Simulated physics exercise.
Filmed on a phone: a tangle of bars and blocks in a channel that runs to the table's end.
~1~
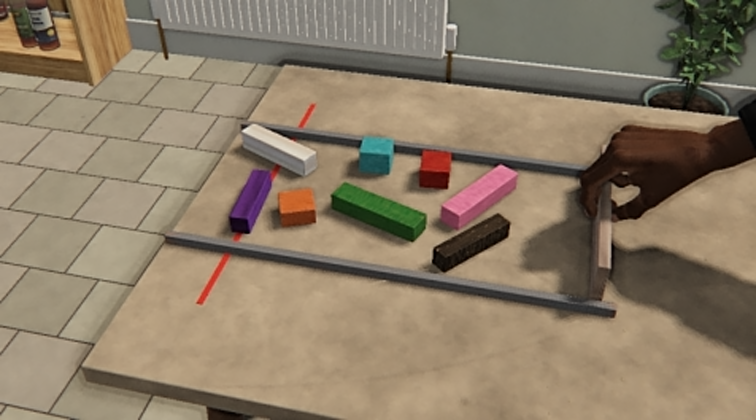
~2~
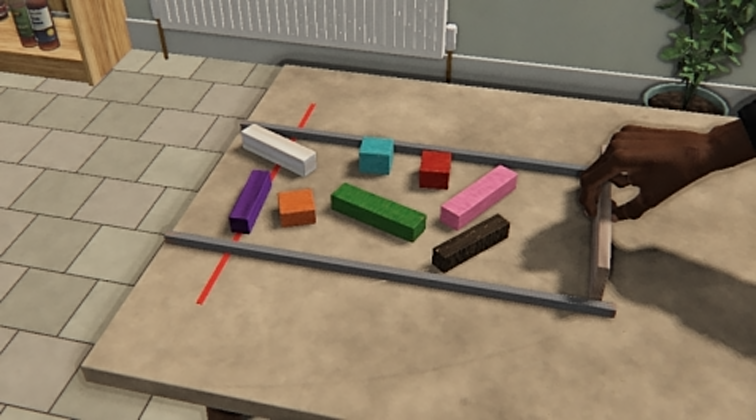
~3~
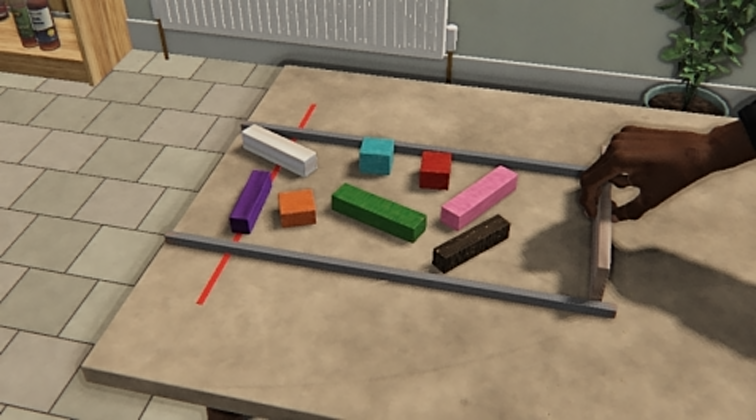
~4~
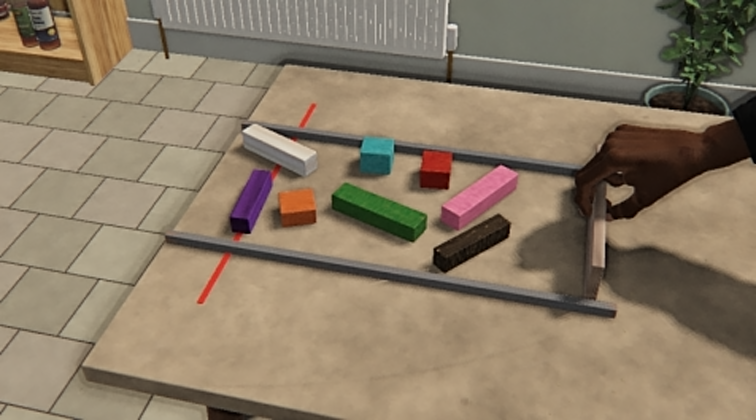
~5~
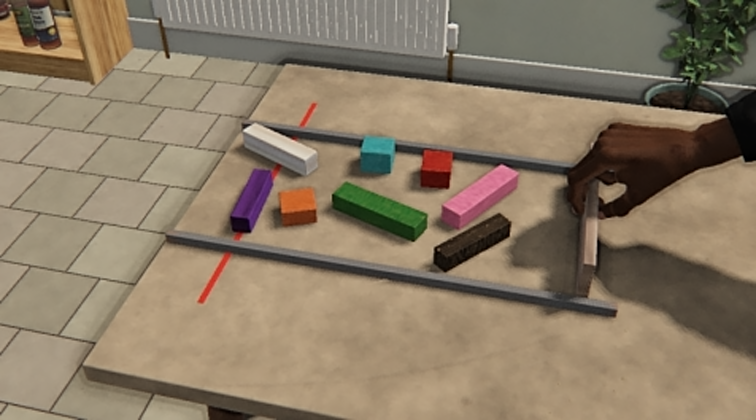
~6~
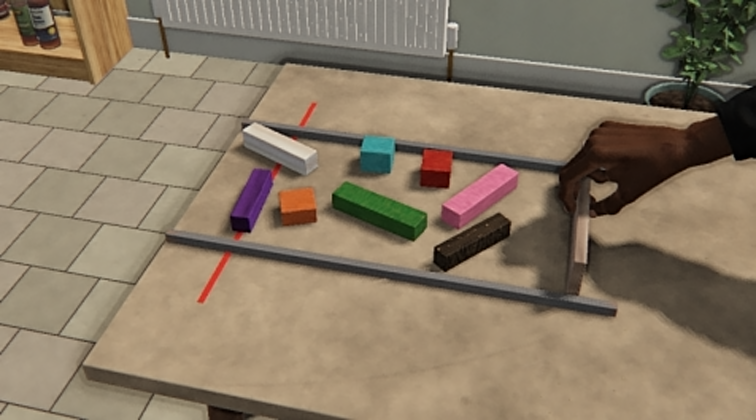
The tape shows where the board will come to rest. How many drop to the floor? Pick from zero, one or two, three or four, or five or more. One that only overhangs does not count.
The number that fall off is three or four.
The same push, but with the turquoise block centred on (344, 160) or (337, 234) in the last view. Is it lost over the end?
In that order, it is kept; stays on.
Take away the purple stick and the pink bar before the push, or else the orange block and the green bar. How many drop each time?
0 in the first case, 2 in the second.
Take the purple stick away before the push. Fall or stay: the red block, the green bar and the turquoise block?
The red block holds on; the green bar holds on; the turquoise block goes over.
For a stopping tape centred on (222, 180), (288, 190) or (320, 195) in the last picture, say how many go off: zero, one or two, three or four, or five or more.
One after another: Five or more; one or two; no fall at all.
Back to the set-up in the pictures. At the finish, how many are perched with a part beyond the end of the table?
That would be 2.
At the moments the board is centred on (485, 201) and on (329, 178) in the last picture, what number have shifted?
First 2, then 8.
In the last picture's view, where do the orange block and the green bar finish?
The orange block at (184, 215), the green bar at (207, 186).
Soon after, none off yet; white stick at rest near (280, 148); purple stick at rest near (252, 200); orange block at rest near (298, 207).
Then, none off yet; white stick at rest near (280, 148); purple stick moving near (243, 199); orange block moved about its own width near (270, 212).
At rest, the number that fall off is three or four; fallen, turquoise block, purple stick and white stick.
